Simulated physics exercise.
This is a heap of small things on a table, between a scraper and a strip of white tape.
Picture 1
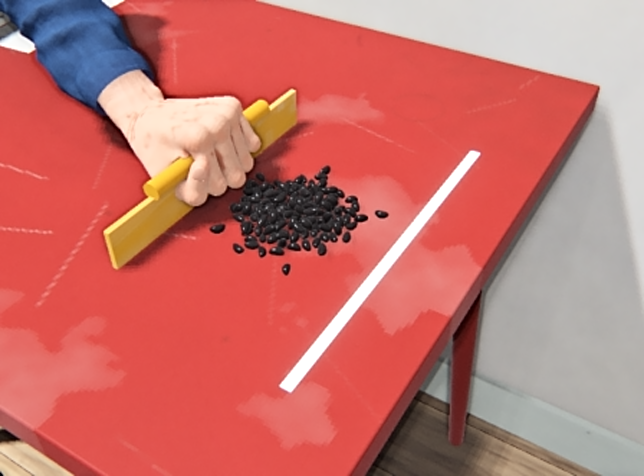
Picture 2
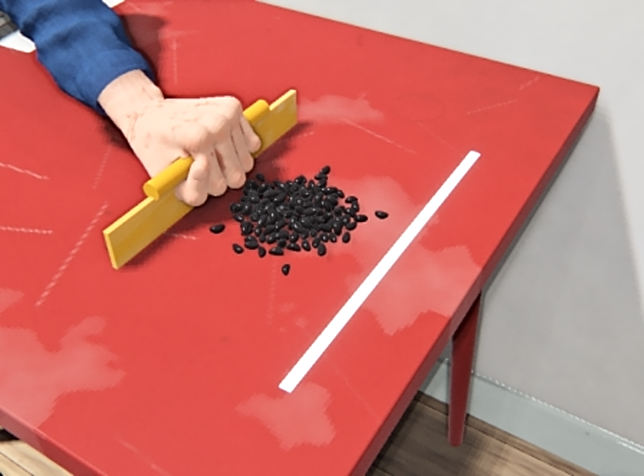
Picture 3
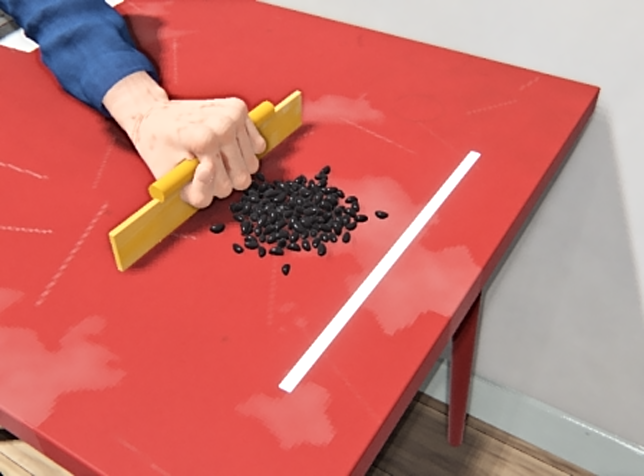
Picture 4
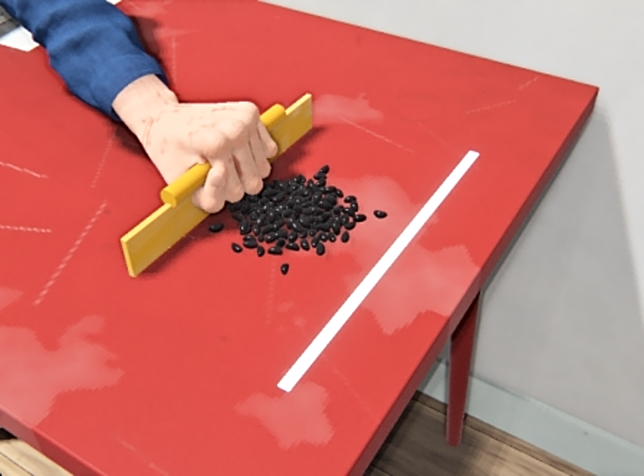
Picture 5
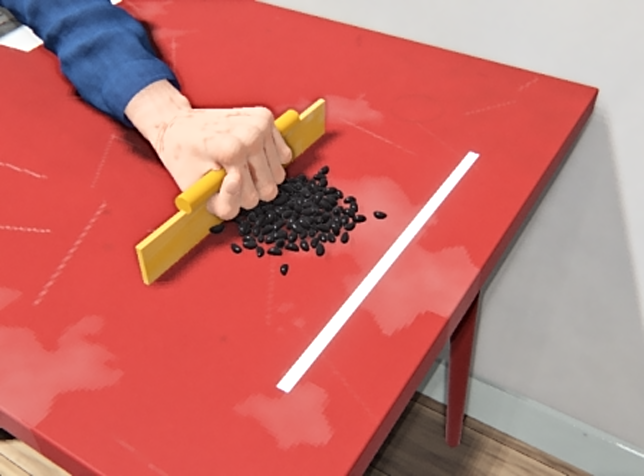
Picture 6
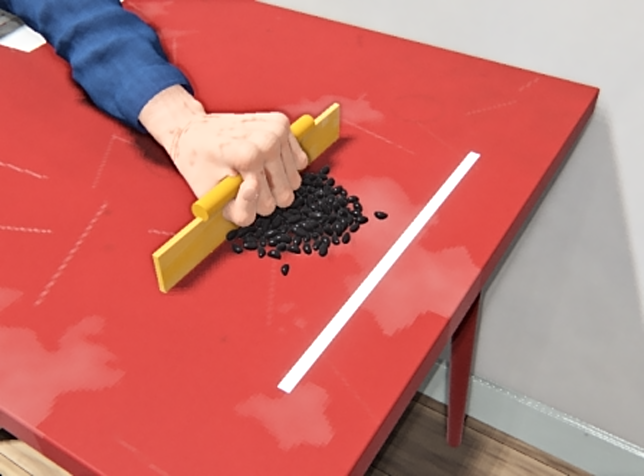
On a scuffed red table with a strip of white tape, a hand held a yellow scraper still beside a heap of black beans, then slid it slowly rightward into them, bunching the near side slightly.
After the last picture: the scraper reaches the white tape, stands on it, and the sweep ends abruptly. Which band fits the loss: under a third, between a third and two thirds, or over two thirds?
Dropped: Short of a third.
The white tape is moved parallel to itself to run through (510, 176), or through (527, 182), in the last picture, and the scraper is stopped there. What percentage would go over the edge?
Try 1 gives 70 %, try 2 gives 100 %.
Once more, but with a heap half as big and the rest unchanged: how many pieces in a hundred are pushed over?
Count per hundred: Around 0.
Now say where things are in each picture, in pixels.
The first picture shows scraper near (126, 237), at rest; white tape near (468, 161), about a palm's width from the edge; edge at (472, 286); the heap near (290, 215), black beans.
The second picture shows scraper near (126, 237), at rest.
The third picture shows scraper near (132, 239); the heap near (290, 216).
The fourth picture shows scraper near (143, 244).
The fifth picture shows scraper near (158, 252); the heap near (289, 216), a little pushed along.
The sixth picture shows scraper near (175, 259); white tape near (468, 163); edge at (471, 287); the heap near (298, 214), near half pushed along.
Shortly afterwards, scraper still moving, near (330, 196); heap all on the table, its front near (398, 271).
Next, scraper stopped at the white tape; heap only a few over the edge.
Some moments later, scraper stopped at the white tape; heap a little over the edge.
In the end, scraper stopped at the white tape; heap a little over the edge.
